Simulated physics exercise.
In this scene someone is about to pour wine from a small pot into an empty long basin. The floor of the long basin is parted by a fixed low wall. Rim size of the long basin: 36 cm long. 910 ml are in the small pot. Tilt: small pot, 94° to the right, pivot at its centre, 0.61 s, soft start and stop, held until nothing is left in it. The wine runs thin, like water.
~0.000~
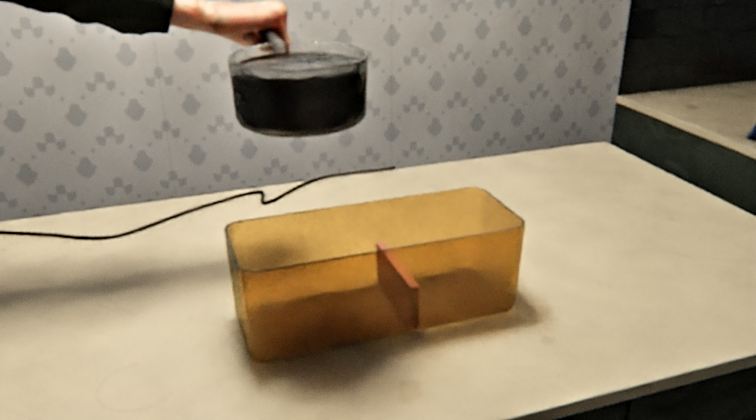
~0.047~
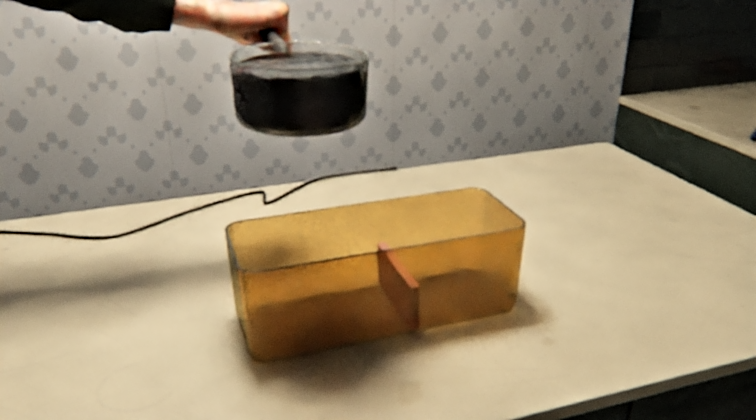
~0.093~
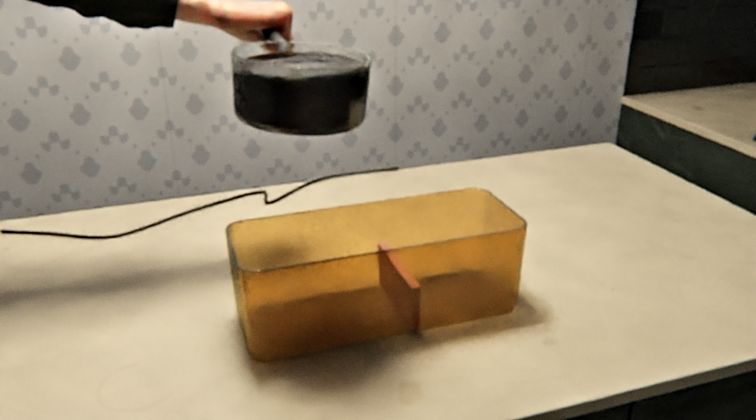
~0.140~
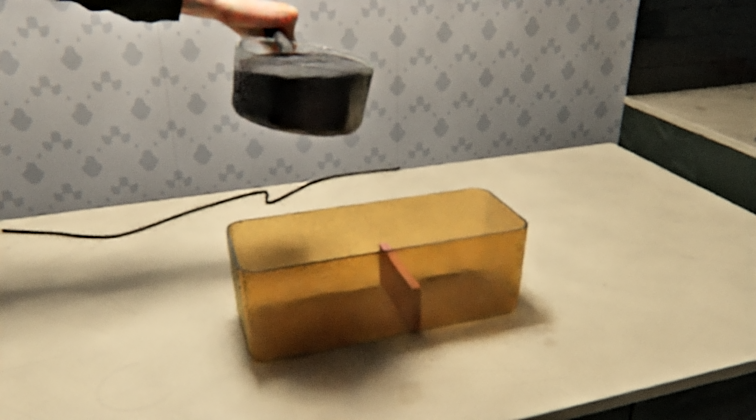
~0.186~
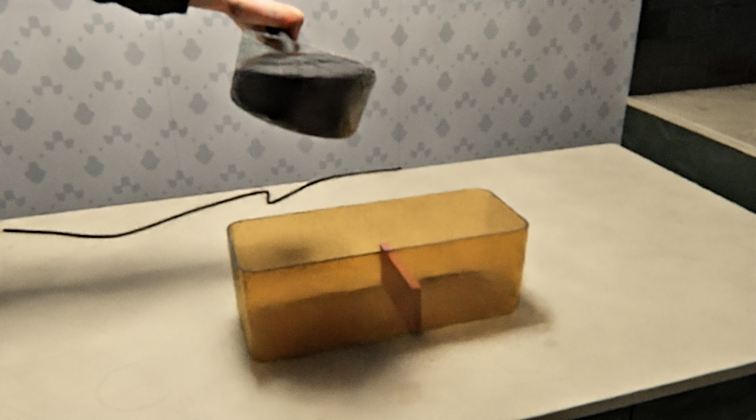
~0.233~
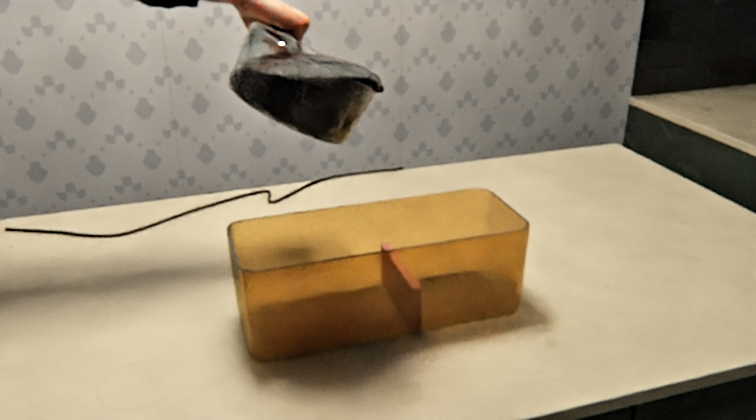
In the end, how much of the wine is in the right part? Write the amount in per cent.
Roughly 74 percent is in the right part.
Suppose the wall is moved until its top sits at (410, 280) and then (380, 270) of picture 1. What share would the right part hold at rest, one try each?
The first gives near 50 per cent and the second near 85 per cent.
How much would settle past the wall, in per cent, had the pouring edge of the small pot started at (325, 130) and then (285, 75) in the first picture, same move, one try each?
I'd say 5 percent on the first go, 5 percent on the next.
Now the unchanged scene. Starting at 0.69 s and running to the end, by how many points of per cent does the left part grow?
Some 16 per cent.
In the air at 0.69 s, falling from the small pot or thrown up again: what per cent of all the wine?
Some 12 per cent.
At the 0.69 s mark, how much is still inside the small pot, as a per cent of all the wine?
About 9 % is still there.
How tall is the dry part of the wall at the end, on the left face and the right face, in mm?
About 54 mm left, about 24 mm right.
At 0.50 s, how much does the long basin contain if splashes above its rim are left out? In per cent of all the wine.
About 18%.
By 0.50 s the tilt is 86° and 31 per cent is still to pour, 1 is left of the wall and 16 right of it.
By 0.69 s the tilt is 94° and 9 per cent is still to pour, 9 is left of the wall and 71 right of it.
By 0.89 s the tilt is 94° and 3 per cent is still to pour, 18 is left of the wall and 73 right of it.
By 1.11 s the tilt is 94° and 1 per cent is still to pour, 22 is left of the wall and 74 right of it.
At rest 24 per cent lies left of the wall, 74 right of it and 2 outside.
